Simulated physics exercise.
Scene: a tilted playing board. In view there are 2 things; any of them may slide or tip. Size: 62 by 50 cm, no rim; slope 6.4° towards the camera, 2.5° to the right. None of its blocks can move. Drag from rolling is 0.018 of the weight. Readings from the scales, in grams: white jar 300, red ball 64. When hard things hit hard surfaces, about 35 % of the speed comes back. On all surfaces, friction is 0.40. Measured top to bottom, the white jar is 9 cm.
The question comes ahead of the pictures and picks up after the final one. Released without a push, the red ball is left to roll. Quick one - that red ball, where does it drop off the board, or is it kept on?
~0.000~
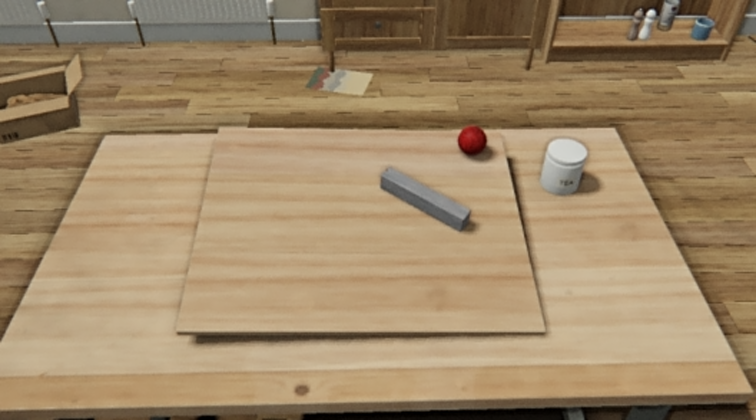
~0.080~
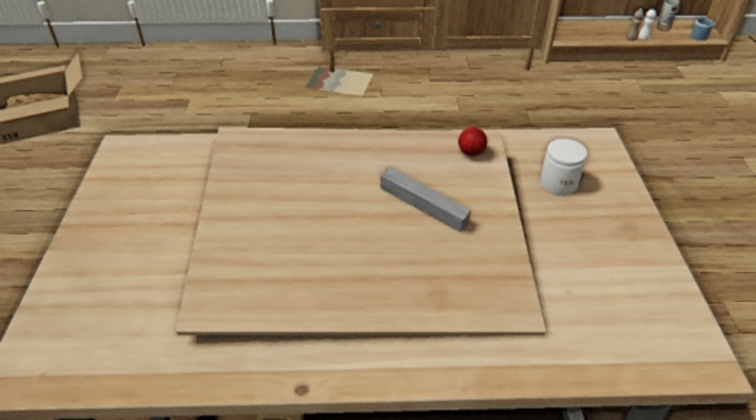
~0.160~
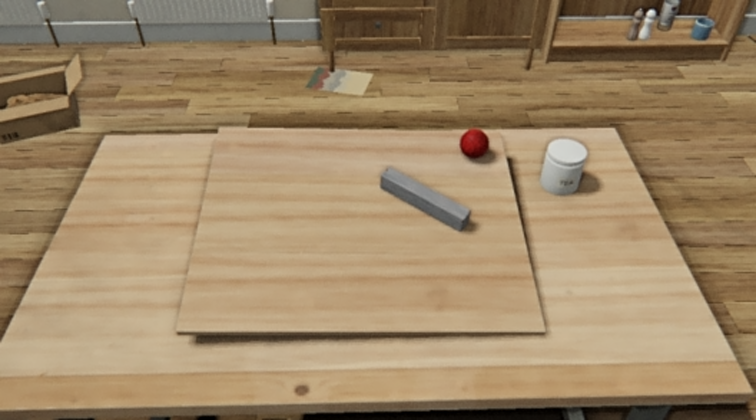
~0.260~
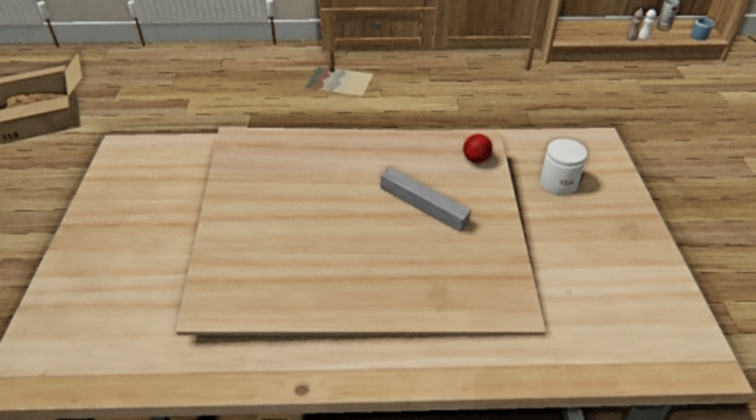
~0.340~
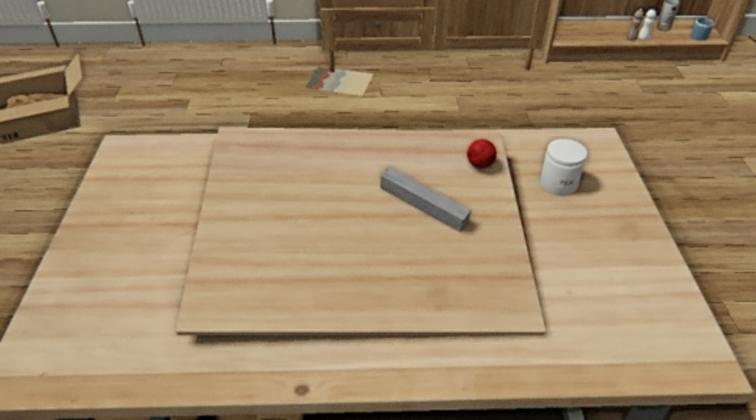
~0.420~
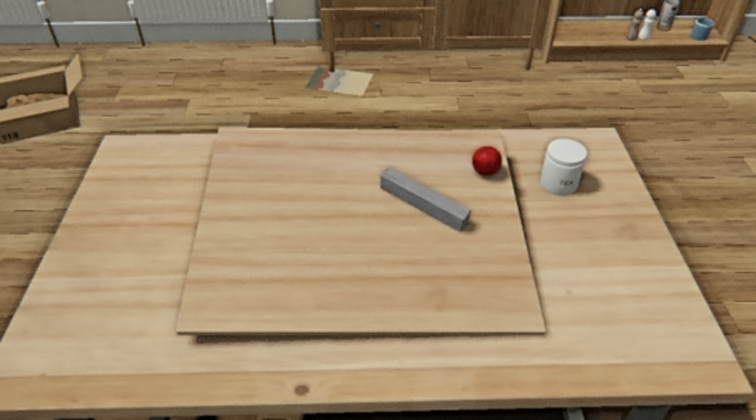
My guess is it leaves at the right.
Around 0.62 s, 31 cm of board to the near edge; red ball near (505, 186).
Around 0.82 s, it has gone over the right edge; red ball near (533, 224).
Around 1.02 s, it has gone over the right edge; red ball near (576, 279).
Around 1.12 s, it has gone over the right edge; red ball near (602, 301).
Finally (1.2 s), it has gone over the right edge; white jar still in place (within 8 cm).
